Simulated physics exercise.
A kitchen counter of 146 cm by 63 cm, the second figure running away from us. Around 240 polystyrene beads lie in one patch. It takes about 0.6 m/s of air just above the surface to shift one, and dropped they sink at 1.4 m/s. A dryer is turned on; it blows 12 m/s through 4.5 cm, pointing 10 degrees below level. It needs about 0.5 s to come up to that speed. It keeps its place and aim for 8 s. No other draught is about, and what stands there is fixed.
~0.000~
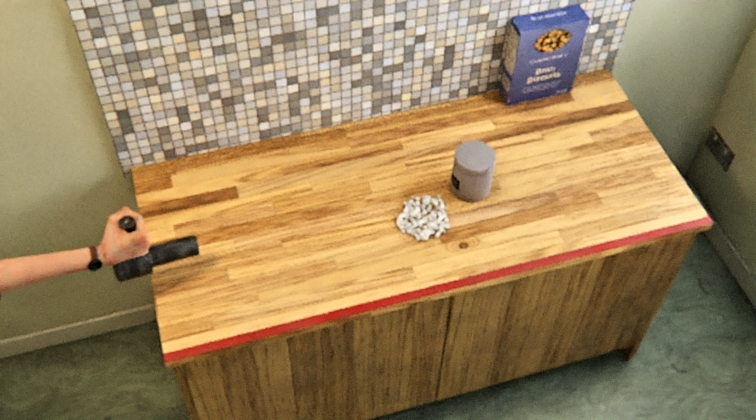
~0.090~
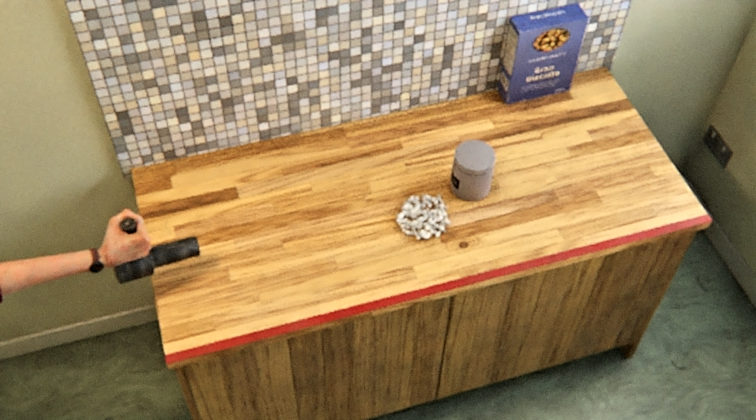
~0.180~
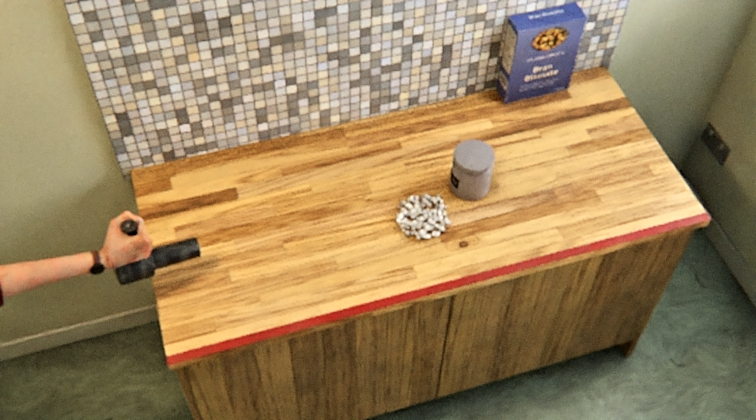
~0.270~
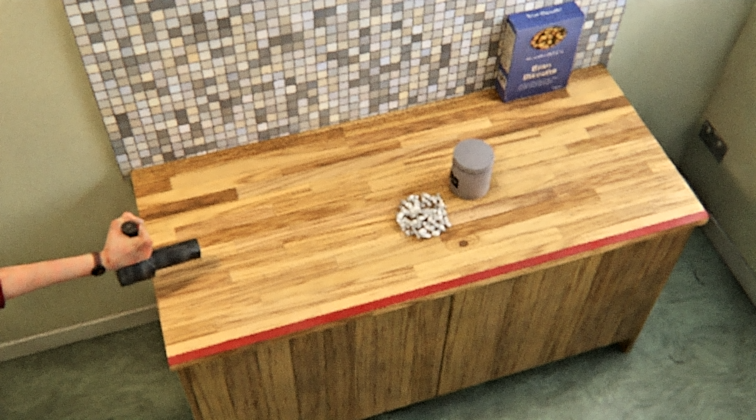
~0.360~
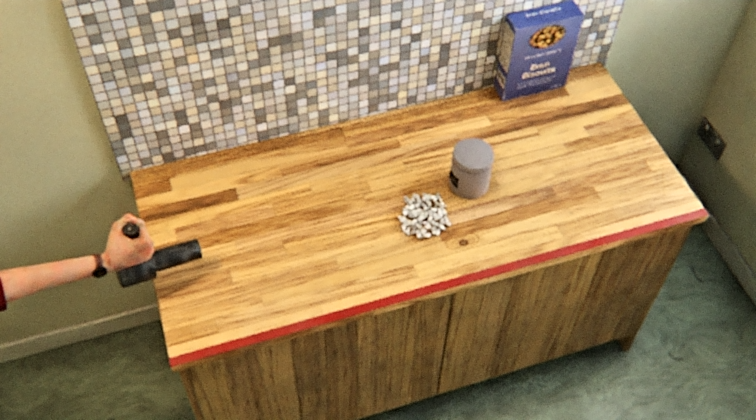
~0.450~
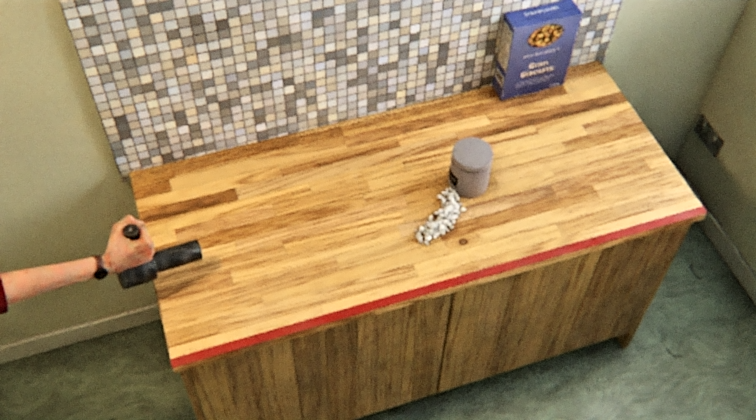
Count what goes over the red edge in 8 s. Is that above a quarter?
Answer: Yes.
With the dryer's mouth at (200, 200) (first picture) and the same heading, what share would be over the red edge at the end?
It would be near 60 %.
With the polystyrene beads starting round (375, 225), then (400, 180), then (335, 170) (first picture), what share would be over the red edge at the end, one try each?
In that order: 70 %, 5 %, 0 %.
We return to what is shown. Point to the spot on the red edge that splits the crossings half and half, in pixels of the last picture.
Around (572, 253).
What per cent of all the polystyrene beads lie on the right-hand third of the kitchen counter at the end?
About 2 %.
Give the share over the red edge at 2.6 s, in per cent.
About 80 %.
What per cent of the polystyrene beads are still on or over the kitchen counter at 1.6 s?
About 10 %.
After 1.6 s, 11 % are on the move or not yet settled, 83 % are over the red edge.
After 2.6 s, 7 % are on the move or not yet settled, 83 % are over the red edge.
After 4.4 s, 5 % are on the move or not yet settled, 83 % are over the red edge.
After 8.0 s, at the end, 83 % are over the red edge.
